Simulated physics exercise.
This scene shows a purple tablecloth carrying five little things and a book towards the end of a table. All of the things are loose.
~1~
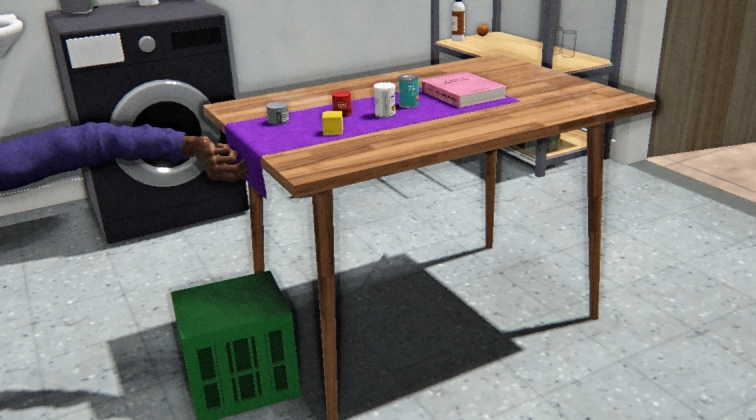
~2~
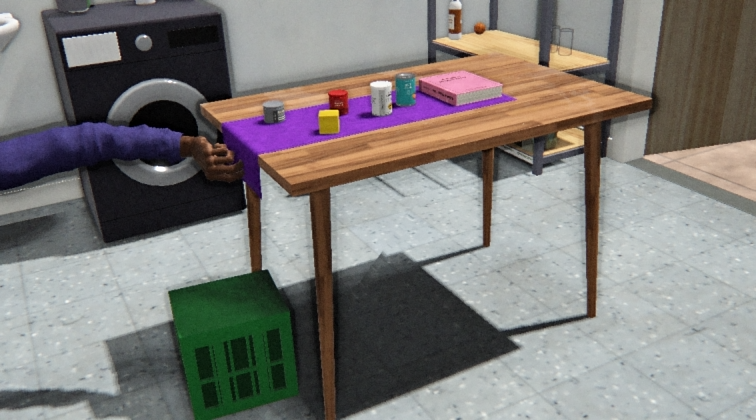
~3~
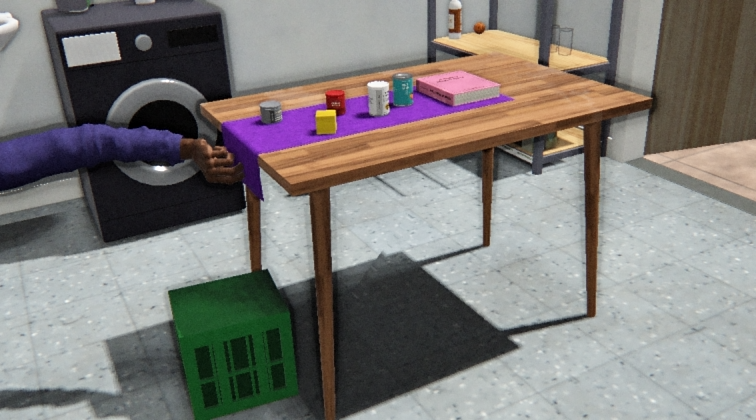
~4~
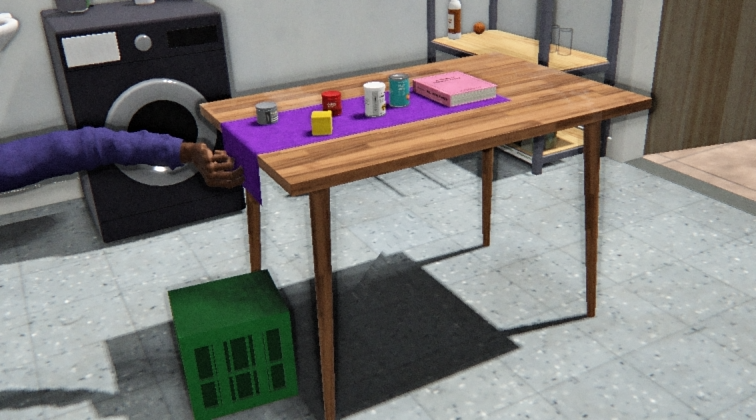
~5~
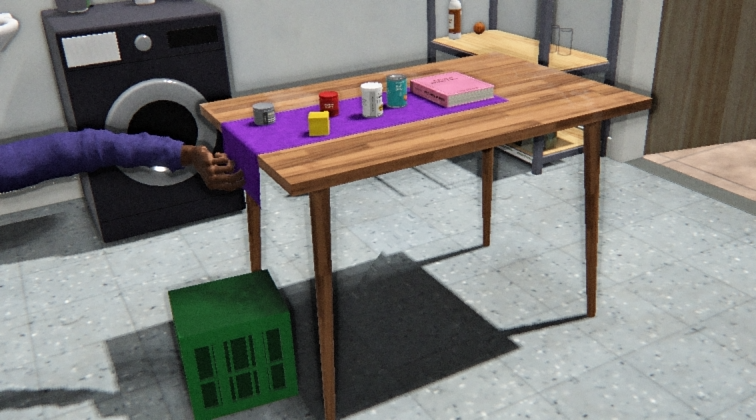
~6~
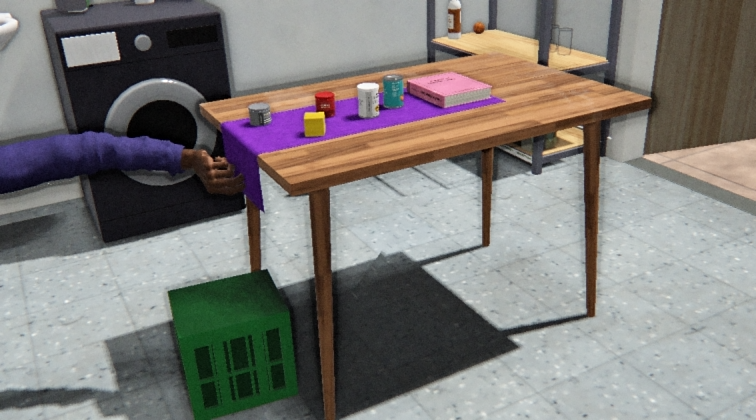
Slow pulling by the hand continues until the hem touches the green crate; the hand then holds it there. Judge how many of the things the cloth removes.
Three objects go.
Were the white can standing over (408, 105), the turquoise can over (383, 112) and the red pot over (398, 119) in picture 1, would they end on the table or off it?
Record - white can retained; turquoise can retained; red pot retained.
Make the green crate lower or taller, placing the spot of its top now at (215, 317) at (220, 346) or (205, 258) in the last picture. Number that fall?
That would make 4 and 1.
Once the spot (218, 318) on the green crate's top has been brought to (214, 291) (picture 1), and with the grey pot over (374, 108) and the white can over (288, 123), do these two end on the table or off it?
Grey pot: Safe; white can: Lost.
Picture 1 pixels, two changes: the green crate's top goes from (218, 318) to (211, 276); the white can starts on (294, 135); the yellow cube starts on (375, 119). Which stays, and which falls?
The white can is lost; the yellow cube stays put.
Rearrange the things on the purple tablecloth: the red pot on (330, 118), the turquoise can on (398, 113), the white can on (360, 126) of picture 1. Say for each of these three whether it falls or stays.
In the end the red pot is no longer on top, the turquoise can is still on top, and the white can is no longer on top.
Early on, hem near (247, 222); all still up.
Midway, hem near (250, 257); grey pot and yellow cube gone.
Near the end, hem on the crate; grey pot, yellow cube and red pot gone.
Finally, hem on the crate; grey pot, yellow cube and red pot gone. The table loses three.
